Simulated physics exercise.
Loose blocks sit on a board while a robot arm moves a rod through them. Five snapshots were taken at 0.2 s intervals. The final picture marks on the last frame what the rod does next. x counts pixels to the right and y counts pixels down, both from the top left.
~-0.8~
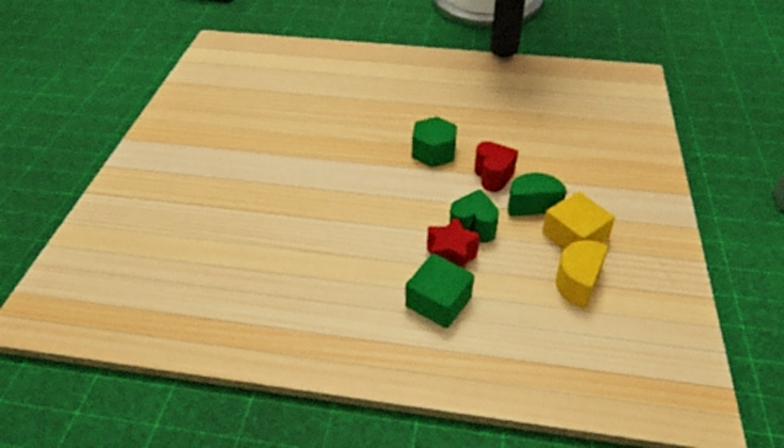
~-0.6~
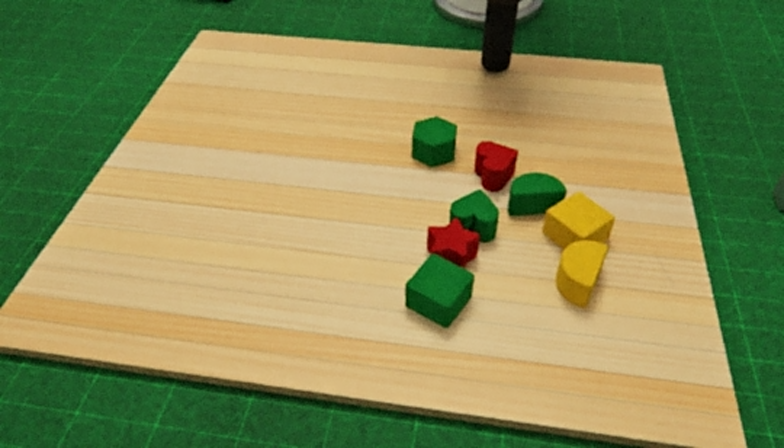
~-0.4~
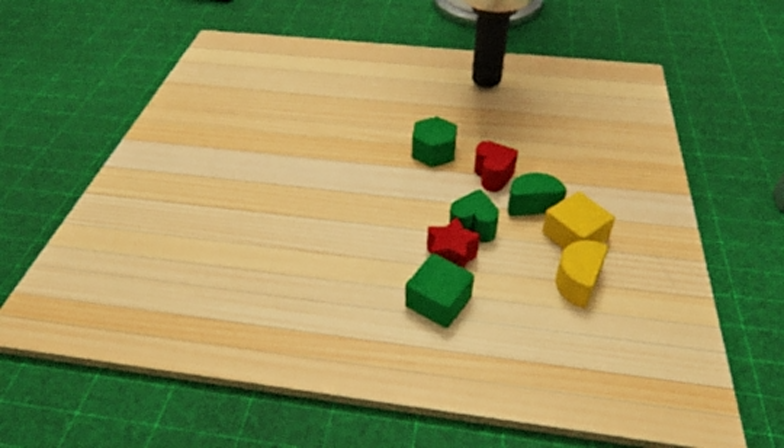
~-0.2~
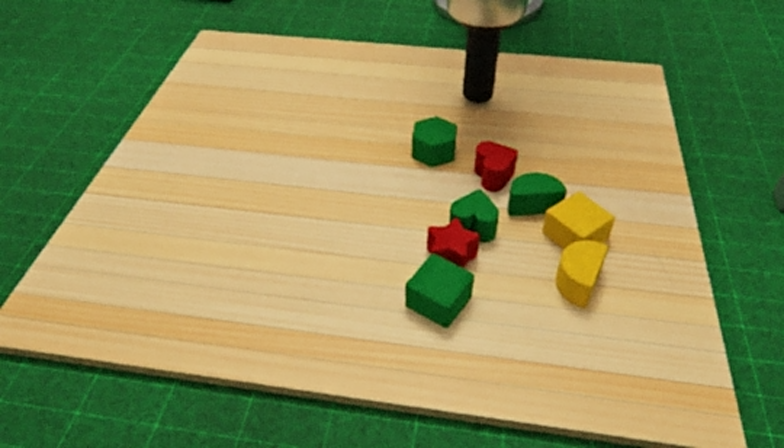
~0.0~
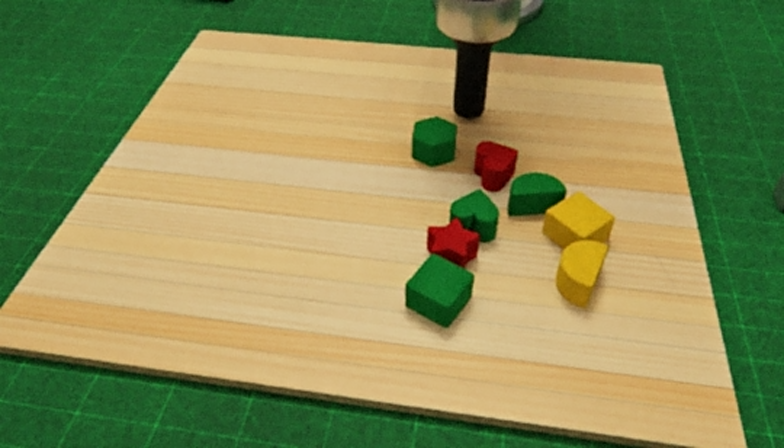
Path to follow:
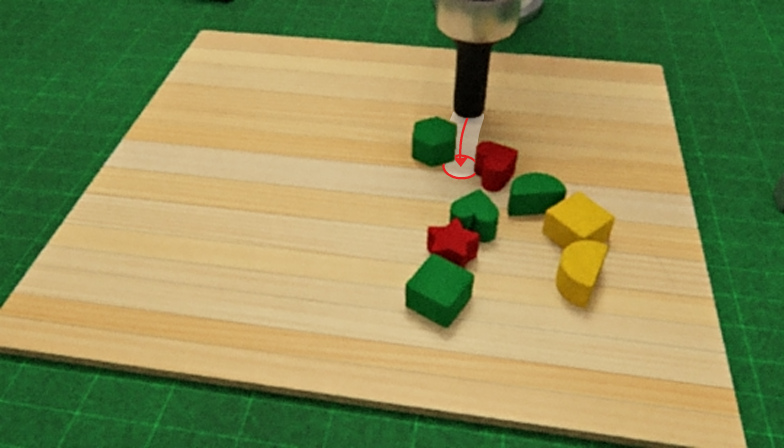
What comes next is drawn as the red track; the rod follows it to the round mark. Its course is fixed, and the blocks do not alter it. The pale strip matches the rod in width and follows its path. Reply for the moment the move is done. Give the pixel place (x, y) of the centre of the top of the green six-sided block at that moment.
It comes to (422, 142).
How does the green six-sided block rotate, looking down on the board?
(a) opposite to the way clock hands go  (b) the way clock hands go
I'll go with b - the way clock hands go.
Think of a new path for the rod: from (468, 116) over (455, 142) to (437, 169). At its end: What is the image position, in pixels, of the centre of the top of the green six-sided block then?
I'd say the green six-sided block ends with its top centre at (398, 155).
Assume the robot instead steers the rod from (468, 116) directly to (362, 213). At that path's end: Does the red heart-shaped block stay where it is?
Yes, that is what happens.
The drawn path runs from (468, 116) by way of (461, 140) to (461, 167).
What follows on the original path. Halfway along, rod at (462, 134); green six-sided block at (432, 132).
At the end, rod at (461, 161); green six-sided block at (422, 142), turned 50° clockwise; green heart-shaped block not moved; red heart-shaped block at (500, 158), turned 15° anticlockwise.
